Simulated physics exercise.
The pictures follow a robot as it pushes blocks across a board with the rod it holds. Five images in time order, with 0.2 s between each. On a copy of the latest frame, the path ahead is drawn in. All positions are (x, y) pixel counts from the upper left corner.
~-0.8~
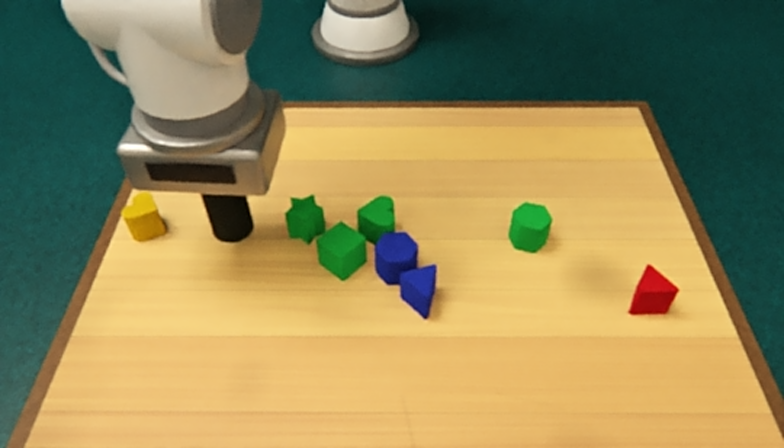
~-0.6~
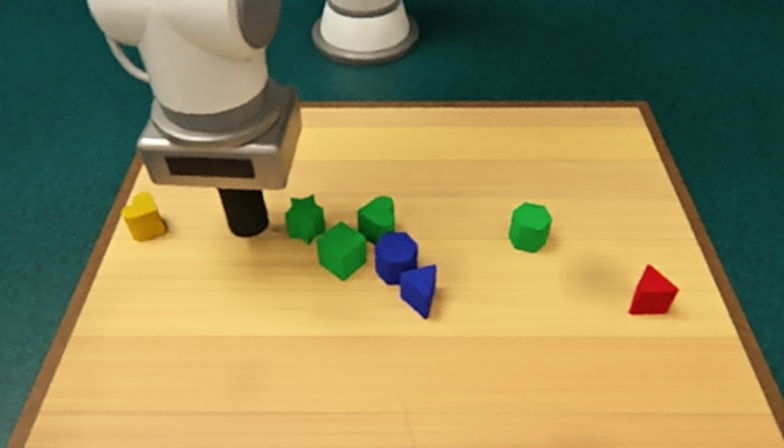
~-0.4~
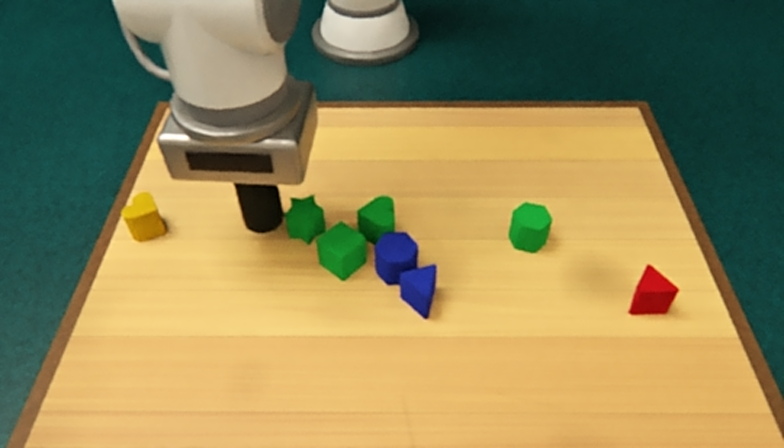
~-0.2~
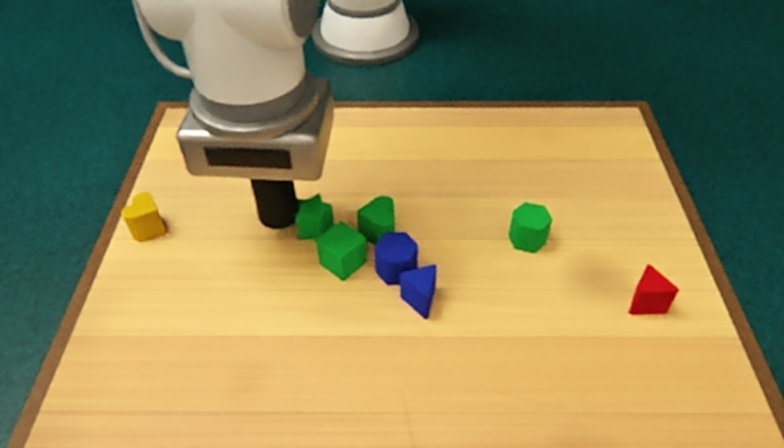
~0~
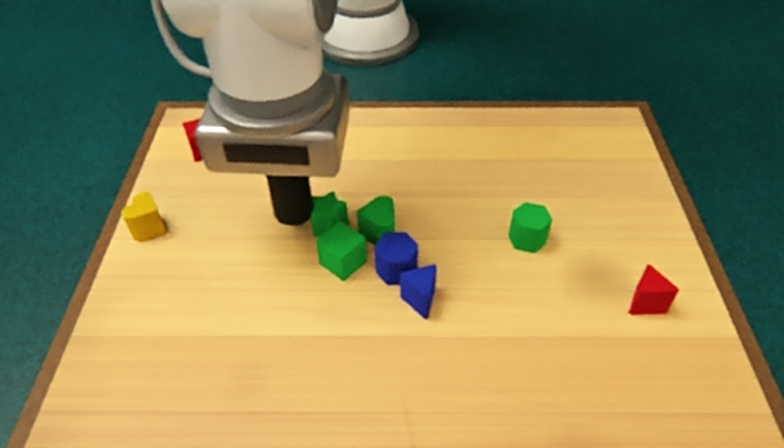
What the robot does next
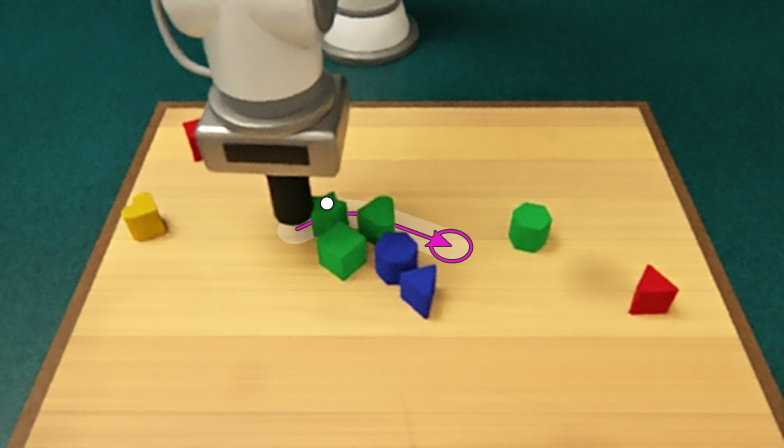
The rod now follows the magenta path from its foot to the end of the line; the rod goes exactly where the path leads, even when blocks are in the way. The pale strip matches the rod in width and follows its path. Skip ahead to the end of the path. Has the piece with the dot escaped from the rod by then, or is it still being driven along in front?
At the end of the path, the rod is still pushing the piece with the dot ahead of it.
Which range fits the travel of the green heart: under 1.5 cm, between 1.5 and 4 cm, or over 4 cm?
It will move more than 4 cm.
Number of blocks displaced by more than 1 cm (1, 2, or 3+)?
The way I see it, the answer is two.
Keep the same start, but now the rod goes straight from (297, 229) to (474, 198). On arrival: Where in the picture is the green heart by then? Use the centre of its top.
It should be at (463, 225) by then.
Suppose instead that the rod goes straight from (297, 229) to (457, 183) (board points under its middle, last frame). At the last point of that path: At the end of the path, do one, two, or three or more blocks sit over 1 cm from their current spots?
Displaced: Two.
Drawn move, from (297, 229) through (349, 213) and (400, 227) to (451, 246); the dot is on the green star-shaped block.
The first path, step by step. One third of the way, rod (348, 196); green star-shaped block (379, 197), turned 25° clockwise; green heart (402, 214), turned 15° clockwise.
Two thirds of the way, rod (400, 210); green star-shaped block (432, 213), turned 25° clockwise; green heart (455, 231), turned 15° clockwise.
At the end, rod (453, 228); green star-shaped block (487, 232), turned 25° clockwise; green heart (511, 252), turned 15° clockwise; blue hexagon still.
